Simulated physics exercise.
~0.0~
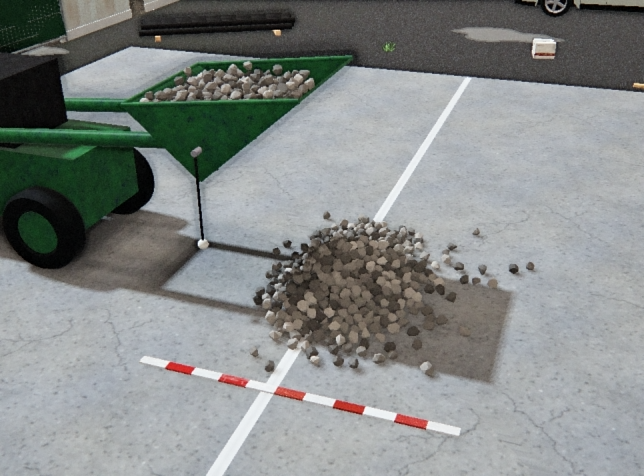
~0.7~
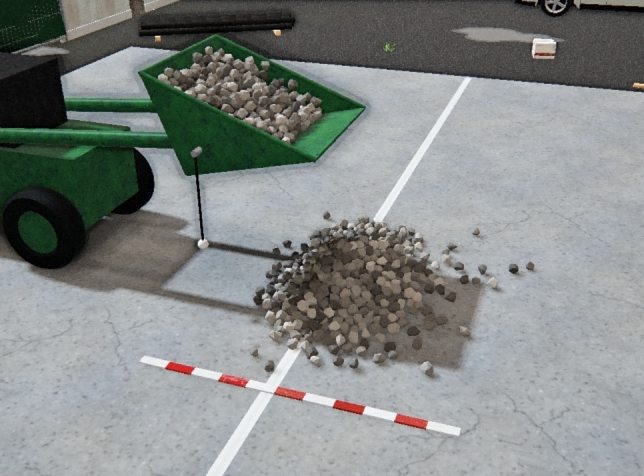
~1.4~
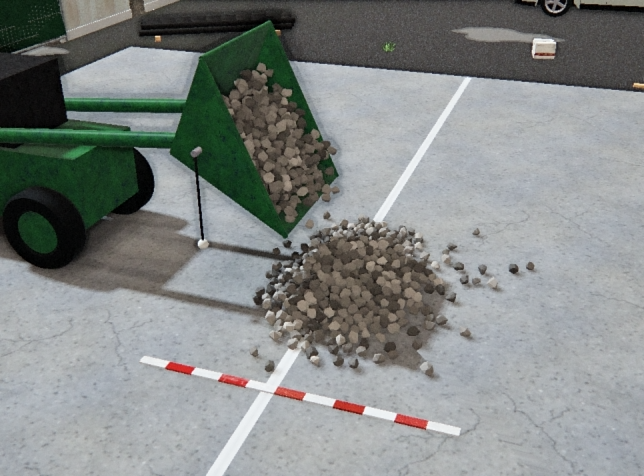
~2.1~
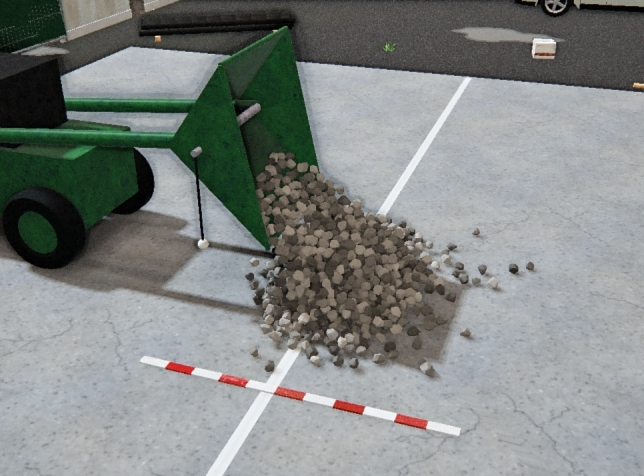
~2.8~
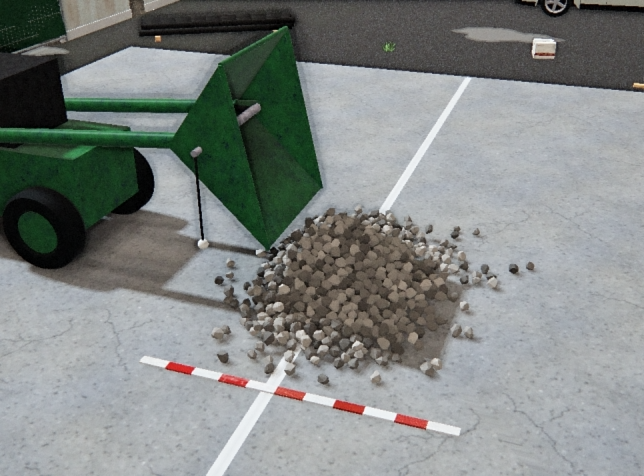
A green loader bucket tips forward and empties its stones onto the pile below.
